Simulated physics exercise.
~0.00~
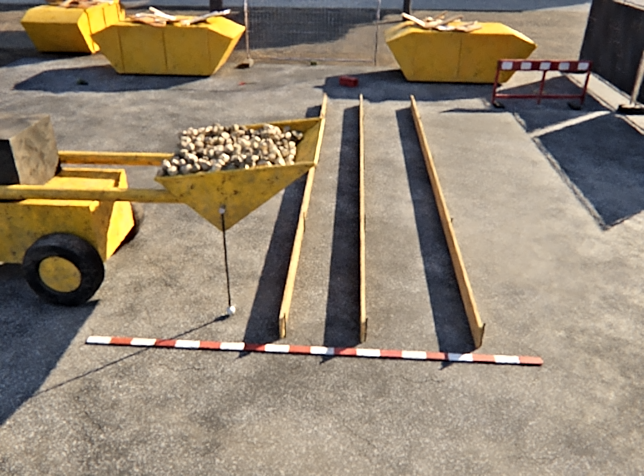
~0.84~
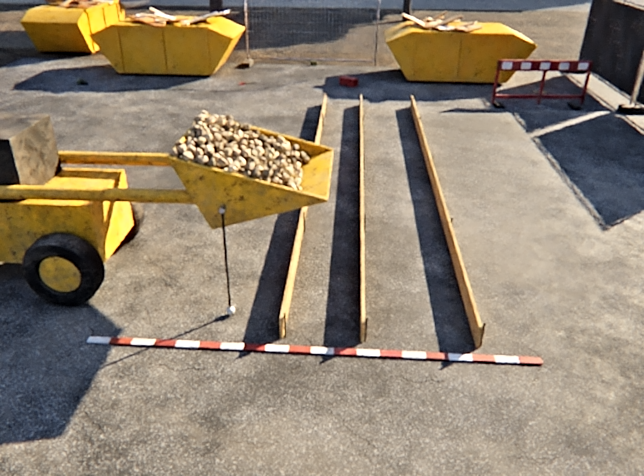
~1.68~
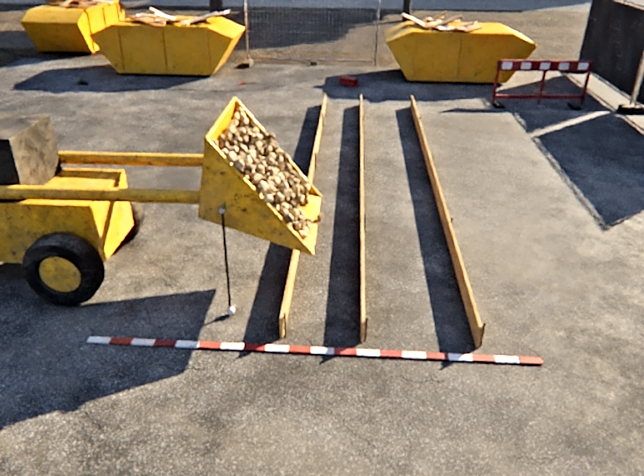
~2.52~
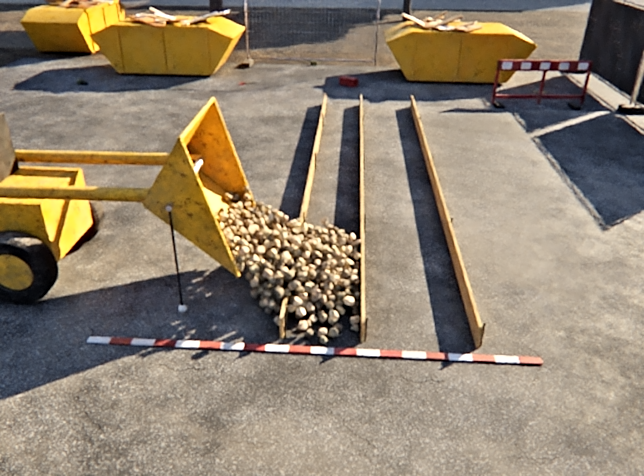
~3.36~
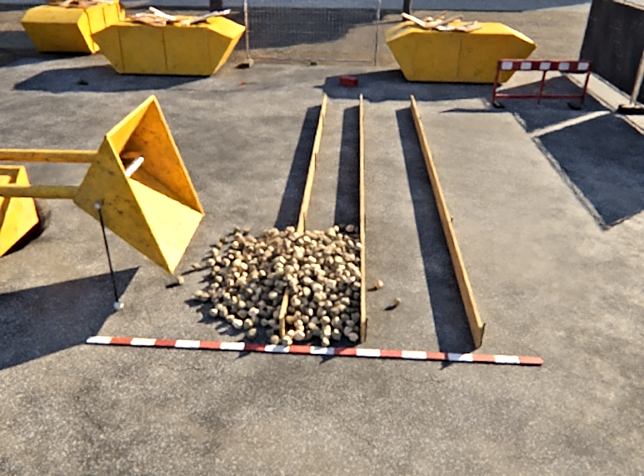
On a paved building site, a yellow loader tips stones around the nearest plank and backs away.
